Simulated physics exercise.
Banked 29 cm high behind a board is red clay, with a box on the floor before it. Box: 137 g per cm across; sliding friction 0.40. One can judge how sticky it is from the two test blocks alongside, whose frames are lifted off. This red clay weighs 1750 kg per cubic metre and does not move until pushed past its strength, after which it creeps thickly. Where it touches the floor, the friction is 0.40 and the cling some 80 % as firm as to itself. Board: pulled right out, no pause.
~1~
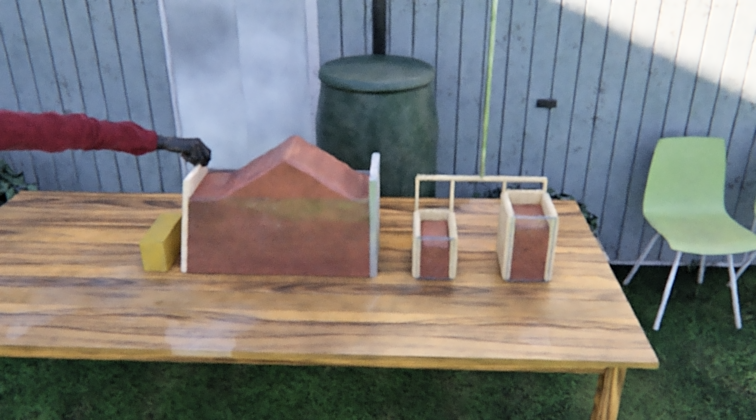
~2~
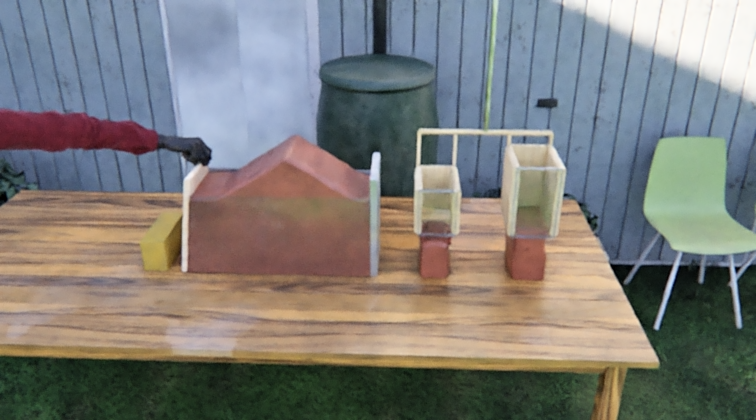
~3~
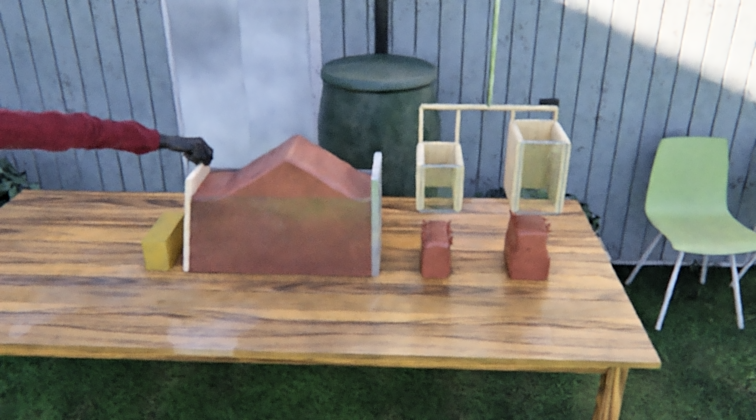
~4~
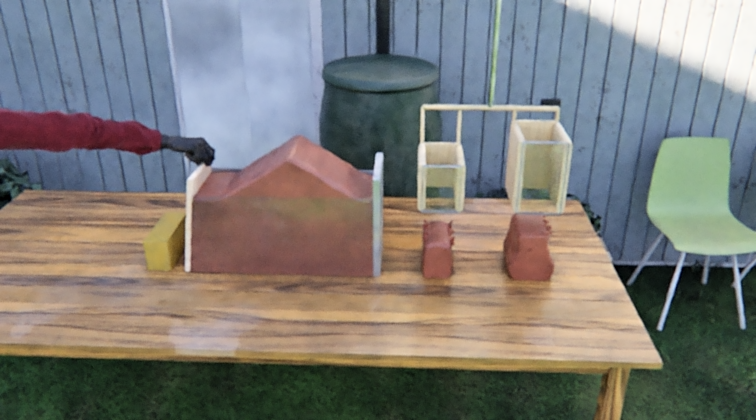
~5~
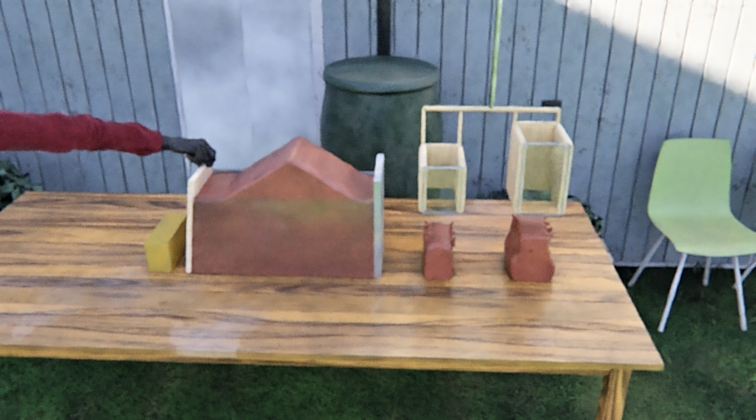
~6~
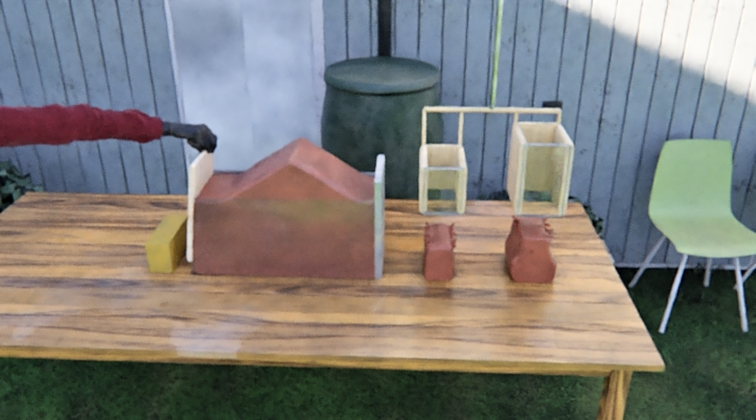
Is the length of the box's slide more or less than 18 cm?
Note: Distance does not reach 18 cm.
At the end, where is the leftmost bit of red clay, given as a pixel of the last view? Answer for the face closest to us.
Near (145, 265).
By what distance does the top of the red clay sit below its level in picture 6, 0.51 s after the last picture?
Measured change: Around 1.5 cm.
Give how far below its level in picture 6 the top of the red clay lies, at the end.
Measured change: Some 9.0 cm.
Another 0.24 s on from the sixth picture, the box has not moved.
Another 0.51 s on from the sixth picture, the box has not moved.
Another 0.79 s on from the sixth picture, the box has been pushed 3.7 cm.
Another 1.06 s on from the sixth picture, the box has been pushed 9.5 cm.
Another 1.26 s on from the sixth picture, at the end, the box has been pushed 10 cm.
